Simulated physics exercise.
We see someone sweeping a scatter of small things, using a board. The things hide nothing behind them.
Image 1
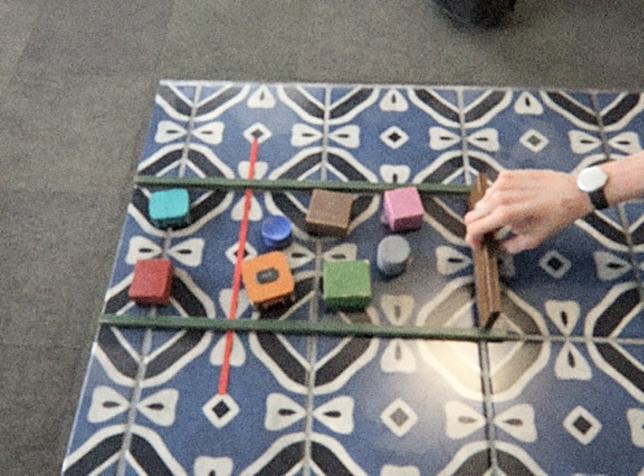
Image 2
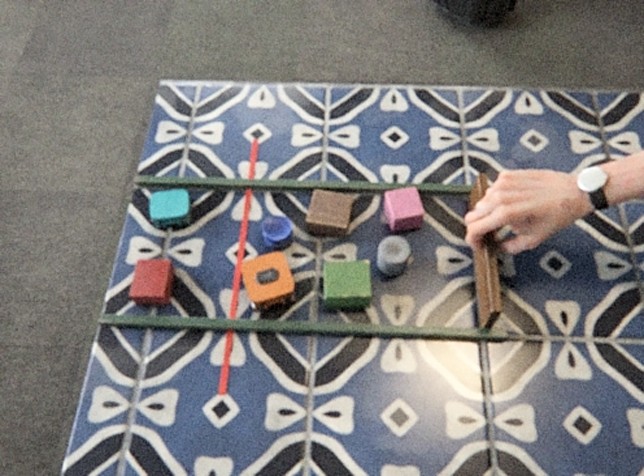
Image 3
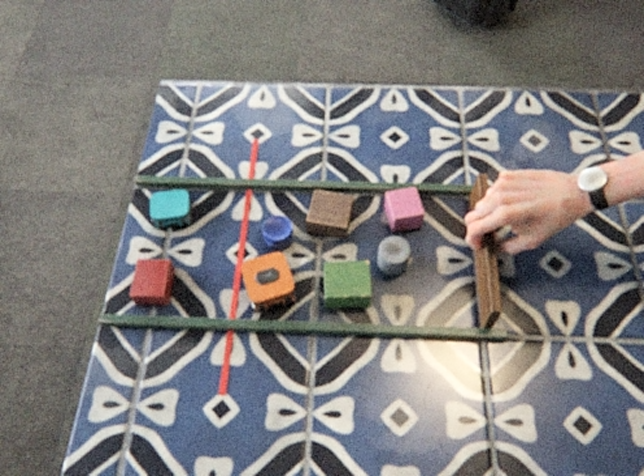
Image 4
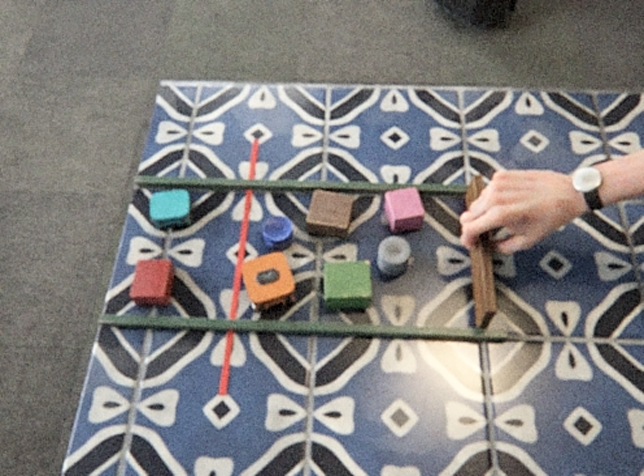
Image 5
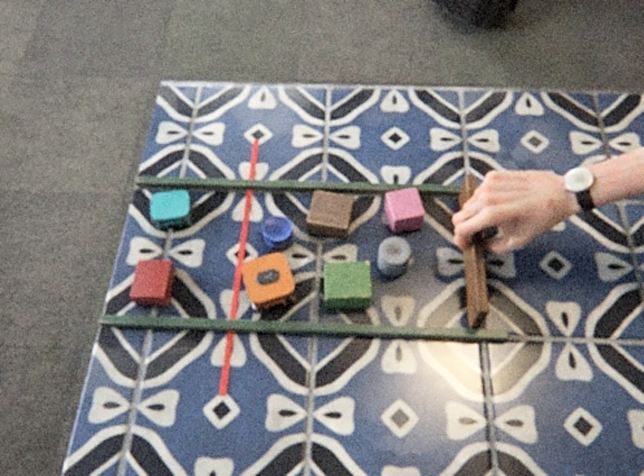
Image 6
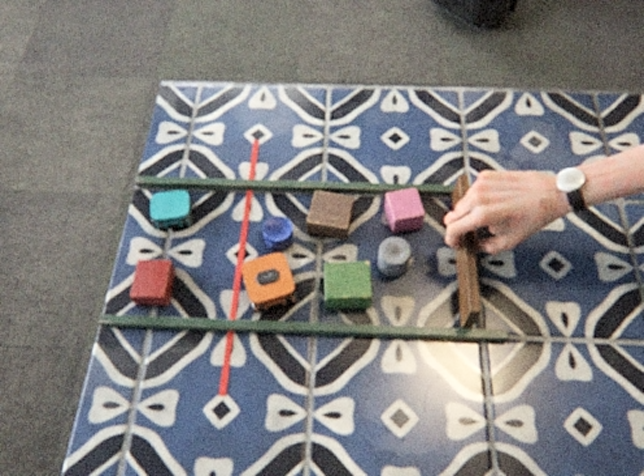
A wooden board, gripped by a hand wearing a watch, stayed nearly still and then slid slightly left across the patterned tiles, while the scattered colourful blocks and small round pieces stayed put.
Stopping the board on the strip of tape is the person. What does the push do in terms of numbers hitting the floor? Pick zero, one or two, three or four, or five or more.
It sends zero to the floor.
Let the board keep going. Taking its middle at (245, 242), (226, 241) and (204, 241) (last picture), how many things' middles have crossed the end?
Counts by place: 0 / 0 / 2.
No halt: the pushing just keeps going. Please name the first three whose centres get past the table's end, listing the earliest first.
In order they are the red block, the turquoise case and the orange case.
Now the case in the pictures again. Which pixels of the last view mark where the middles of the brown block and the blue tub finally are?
Brown block: About (195, 212); blue tub: About (197, 242).
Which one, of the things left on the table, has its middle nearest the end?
It would be the red block, I'd say.
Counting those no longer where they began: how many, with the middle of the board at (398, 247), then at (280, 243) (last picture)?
By the first moment it's 2, by the second it's 6.
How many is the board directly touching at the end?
3.
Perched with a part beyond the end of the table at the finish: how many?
I'd put it at 0.
Soon after, none off yet; red block at rest near (153, 283); turquoise case at rest near (172, 210); orange case at rest near (269, 283).
After that, none off yet; red block at rest near (153, 283); turquoise case at rest near (172, 210); orange case displaced about its own width near (239, 278).
In the end, the number that fall off is zero.
